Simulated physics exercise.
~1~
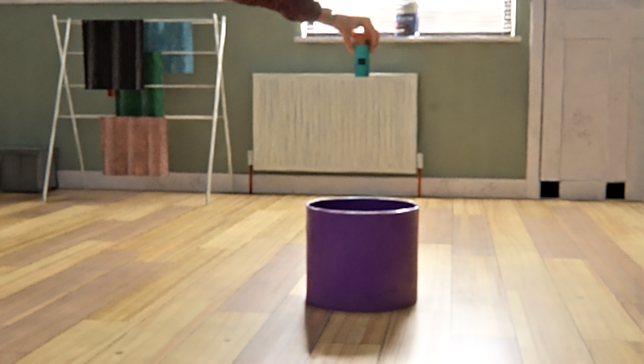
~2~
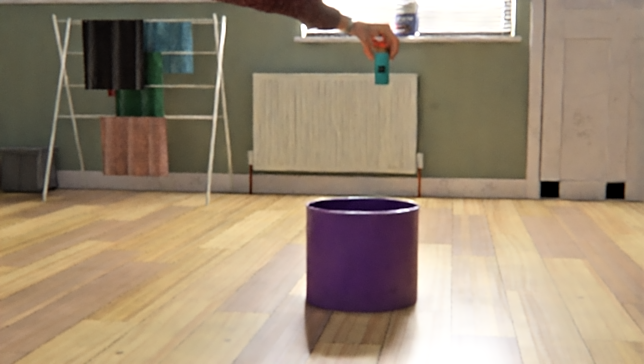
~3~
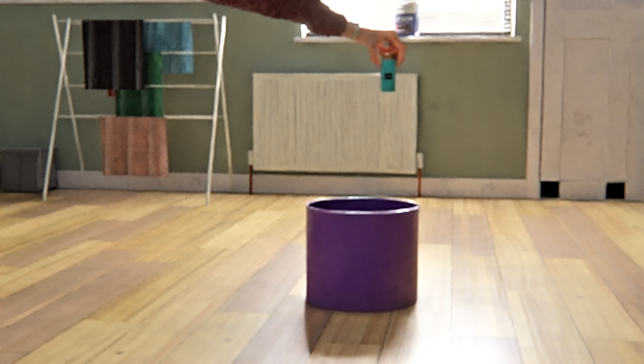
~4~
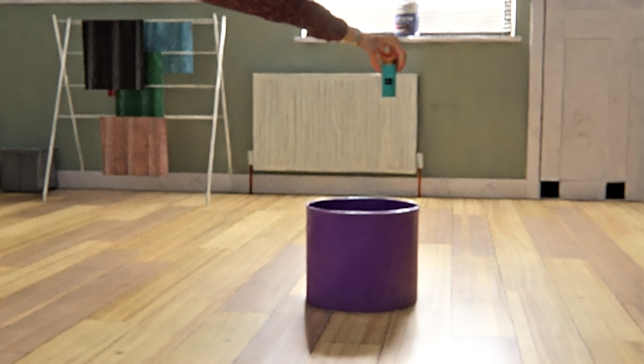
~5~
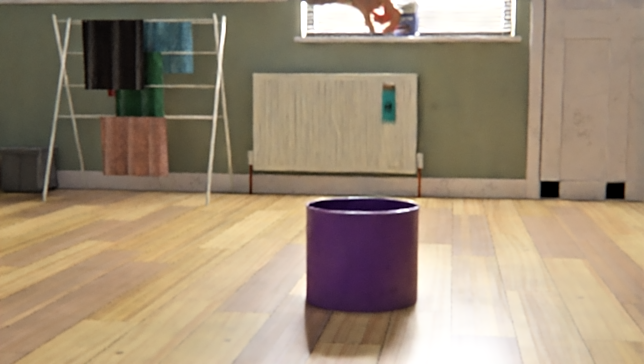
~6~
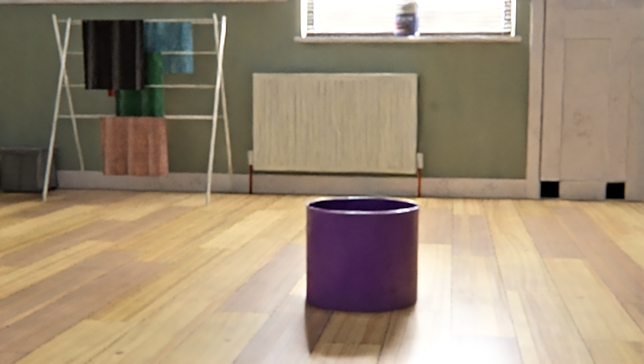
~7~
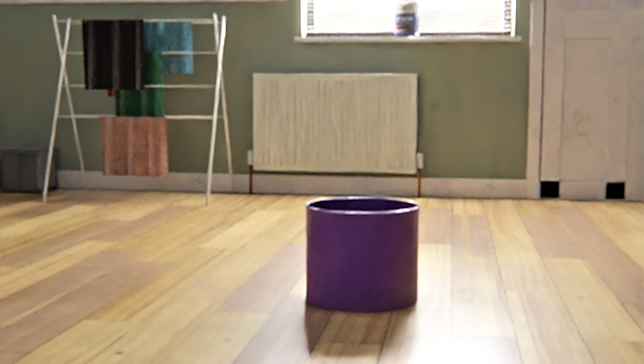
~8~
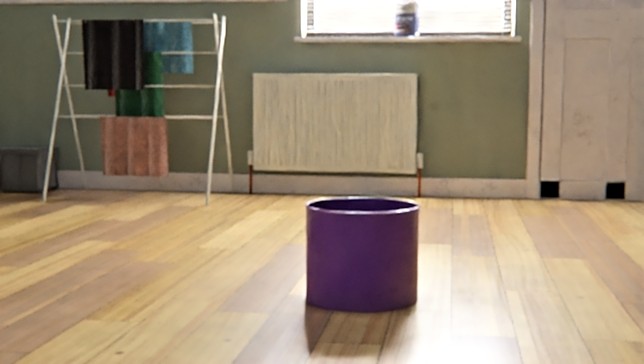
In a room with a wooden floor, a drying rack and a radiator, a hand held a small turquoise shaker above a purple container, shifted it right and slightly down, then let go, and it dropped into the container and stayed out of sight.
